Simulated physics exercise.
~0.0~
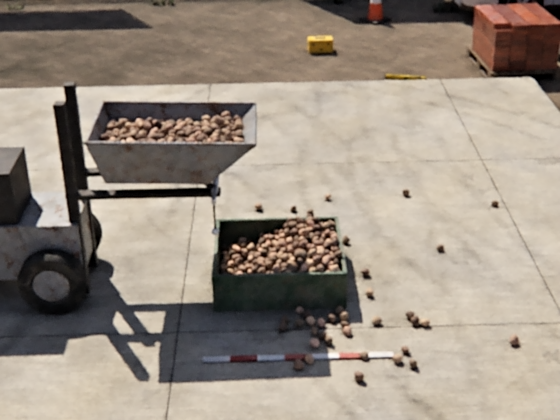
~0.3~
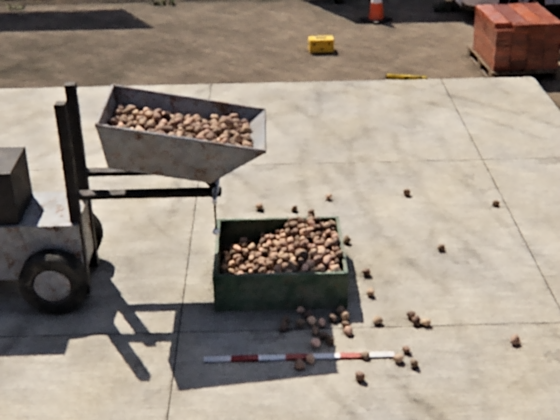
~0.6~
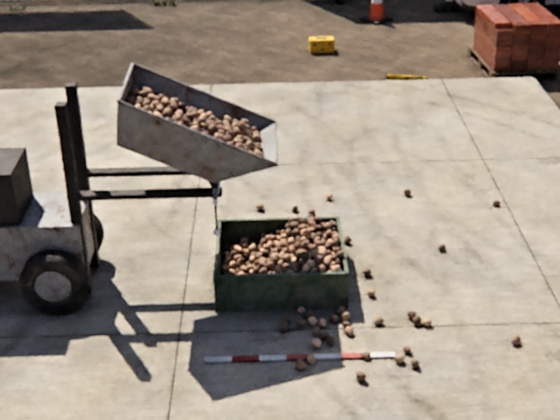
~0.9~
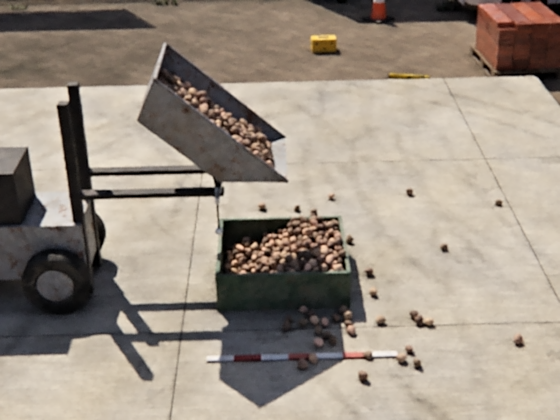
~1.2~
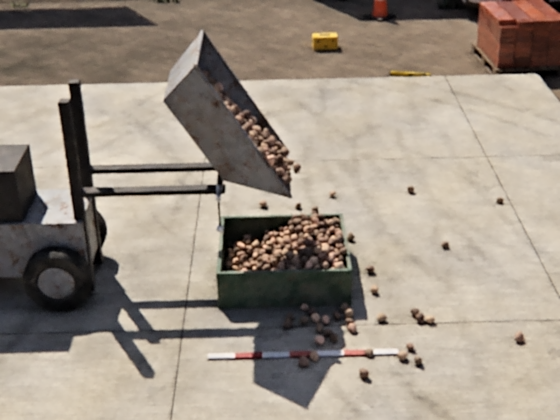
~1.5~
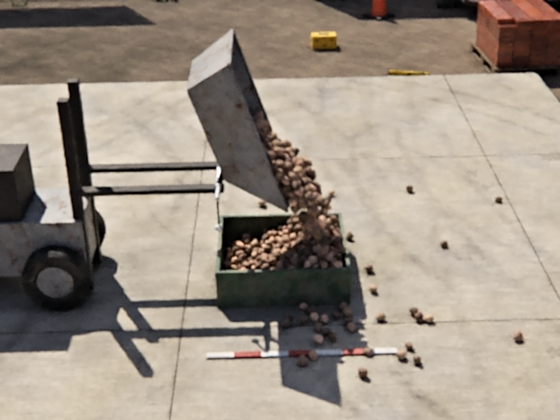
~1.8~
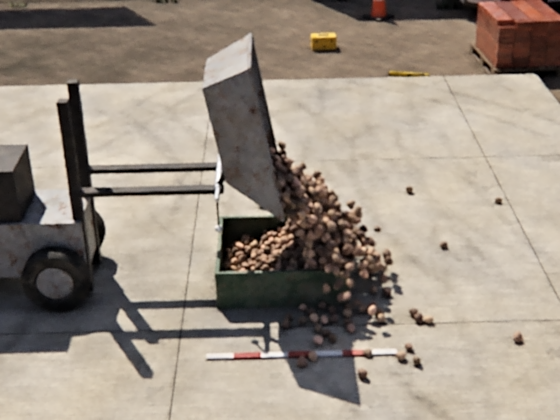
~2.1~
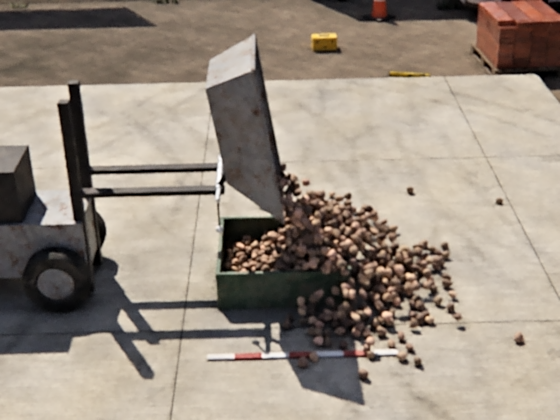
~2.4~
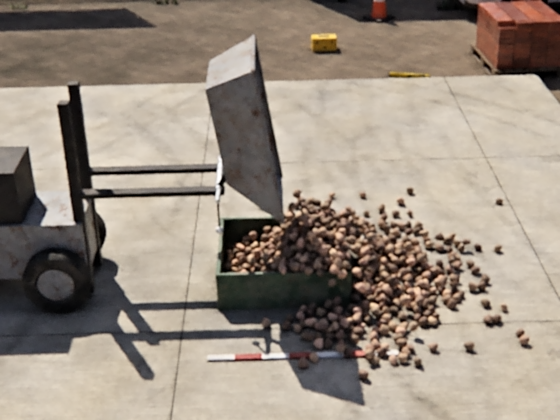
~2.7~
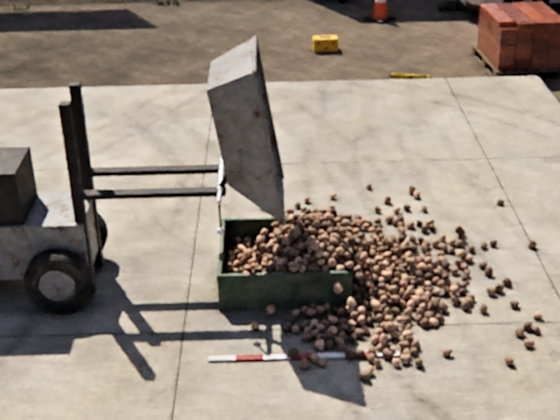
Forklift skip tipping a load of brown stones into a full green bin, many spilling over the right side onto concrete.
